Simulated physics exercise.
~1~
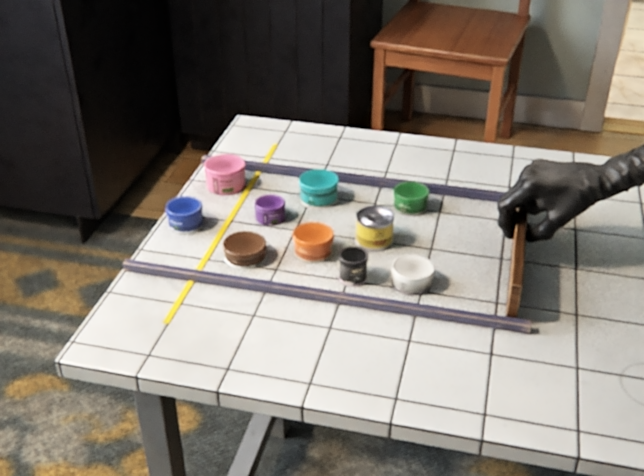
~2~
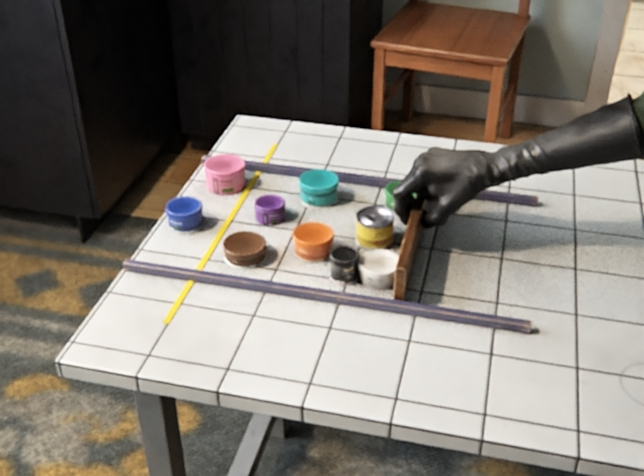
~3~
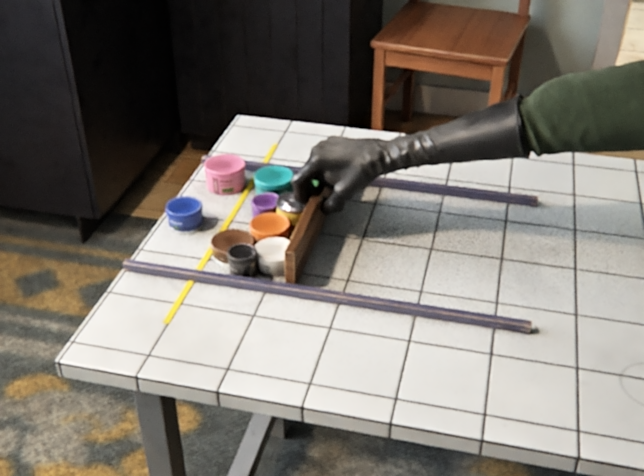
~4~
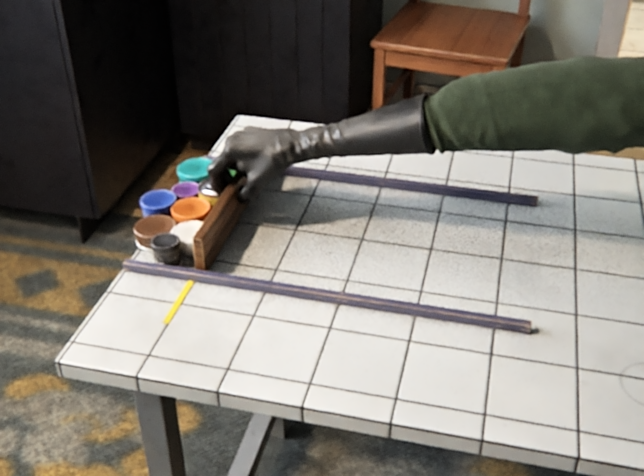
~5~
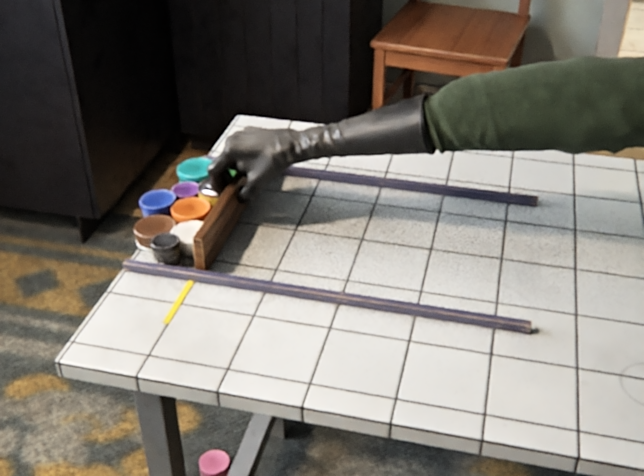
In this clip, a black-gloved hand slides an upright wooden board leftward between two rails on a white tiled table, bunching colourful paint pots together and pushing them past a yellow tape line. The board stops near the left edge, and the pink tub ends up below the table.
